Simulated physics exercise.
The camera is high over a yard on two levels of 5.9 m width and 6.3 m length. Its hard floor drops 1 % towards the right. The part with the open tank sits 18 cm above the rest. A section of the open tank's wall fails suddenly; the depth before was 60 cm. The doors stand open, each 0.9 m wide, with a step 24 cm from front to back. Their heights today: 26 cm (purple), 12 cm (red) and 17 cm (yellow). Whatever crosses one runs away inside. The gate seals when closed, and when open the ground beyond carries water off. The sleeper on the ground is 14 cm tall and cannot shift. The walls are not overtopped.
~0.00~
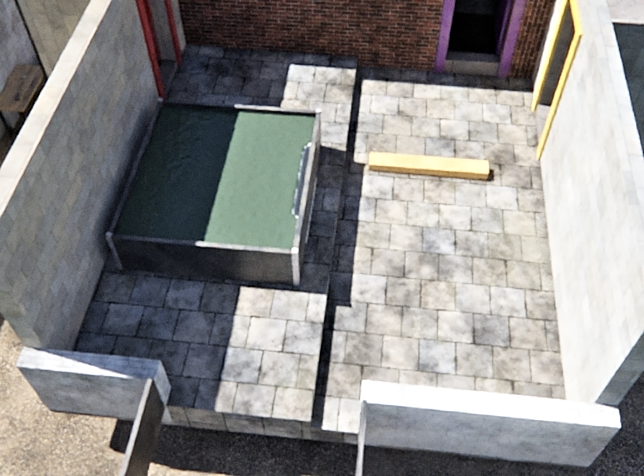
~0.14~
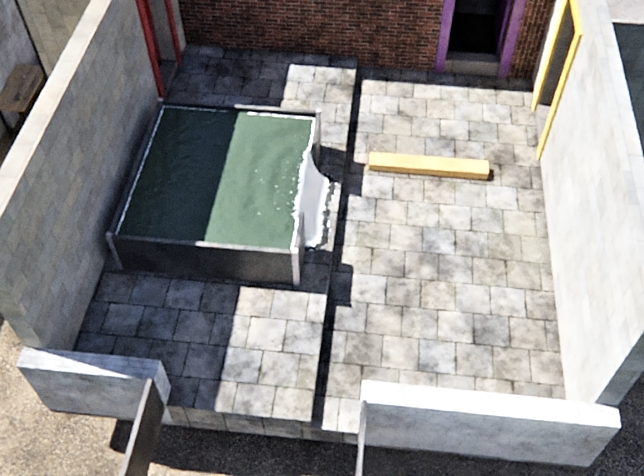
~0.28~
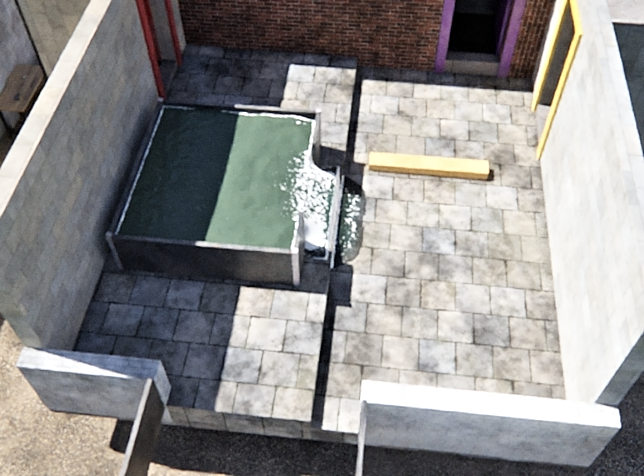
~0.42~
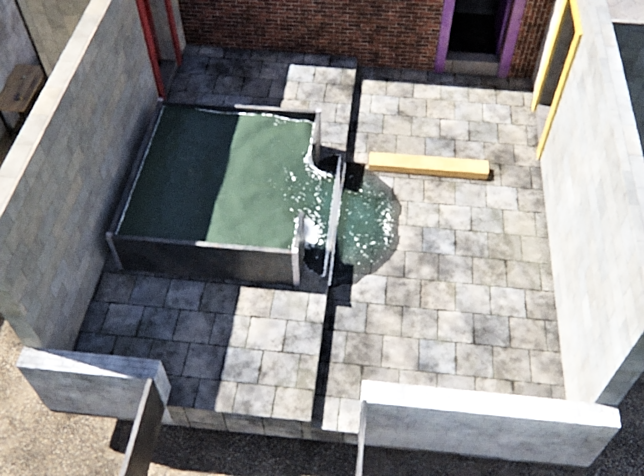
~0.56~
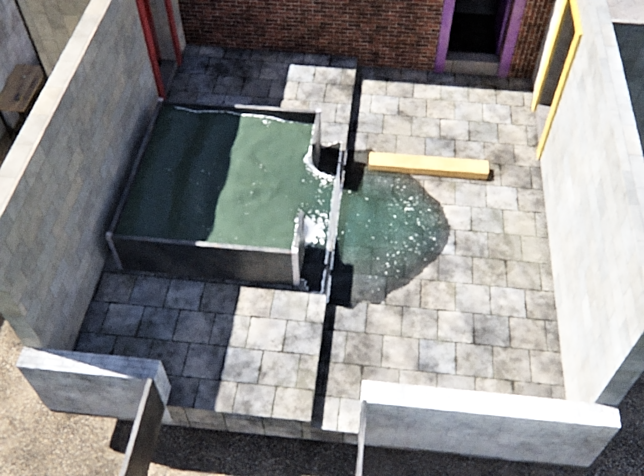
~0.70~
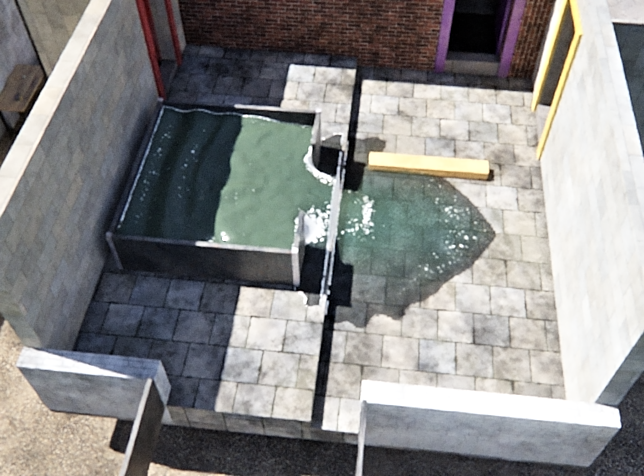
The footage shows a walled, paved yard where green water in a raised rectangular tank bursts through its right side, pours down a step, and spreads rightward across the lower paving in a widening, foam-flecked sheet below a yellow beam.
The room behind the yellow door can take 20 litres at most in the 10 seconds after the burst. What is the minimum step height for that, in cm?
Close to 9 cm is just enough.
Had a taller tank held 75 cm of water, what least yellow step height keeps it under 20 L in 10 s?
About 13.5 cm.
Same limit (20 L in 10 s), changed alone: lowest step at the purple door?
Roughly 15 cm at purple.
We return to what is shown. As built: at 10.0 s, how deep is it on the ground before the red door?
Some 0.0 cm.
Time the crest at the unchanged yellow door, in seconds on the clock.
Near 10.0 s.
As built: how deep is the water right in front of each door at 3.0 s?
Depths in cm: Purple 17, red 0, yellow 9.
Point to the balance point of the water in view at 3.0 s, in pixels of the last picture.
Near (339, 229).
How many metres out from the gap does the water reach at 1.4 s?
About 3.6 m.
After 1.4 s water covers 25 % of the floor, deepest (36 cm) near (321, 208); it has not reached the yellow door.
After 3.0 s water covers 45 % of the floor, deepest (35 cm) near (535, 188); 9 cm at the yellow door, 0 litres in over its 17 cm step.
After 10.0 s water covers 55 % of the floor, deepest (20 cm) near (559, 434); 15 cm at the yellow door, 0 litres in over its 17 cm step.
At the yellow door as built, the water arrived by 1.7 s and peaked near 15 cm at 9.8 s.
Run again over the same 10 s with other heights there, 45 litres in over 7 cm, 8 litres over 11 cm. The limit of 20 litres is kept from about 9 cm up.
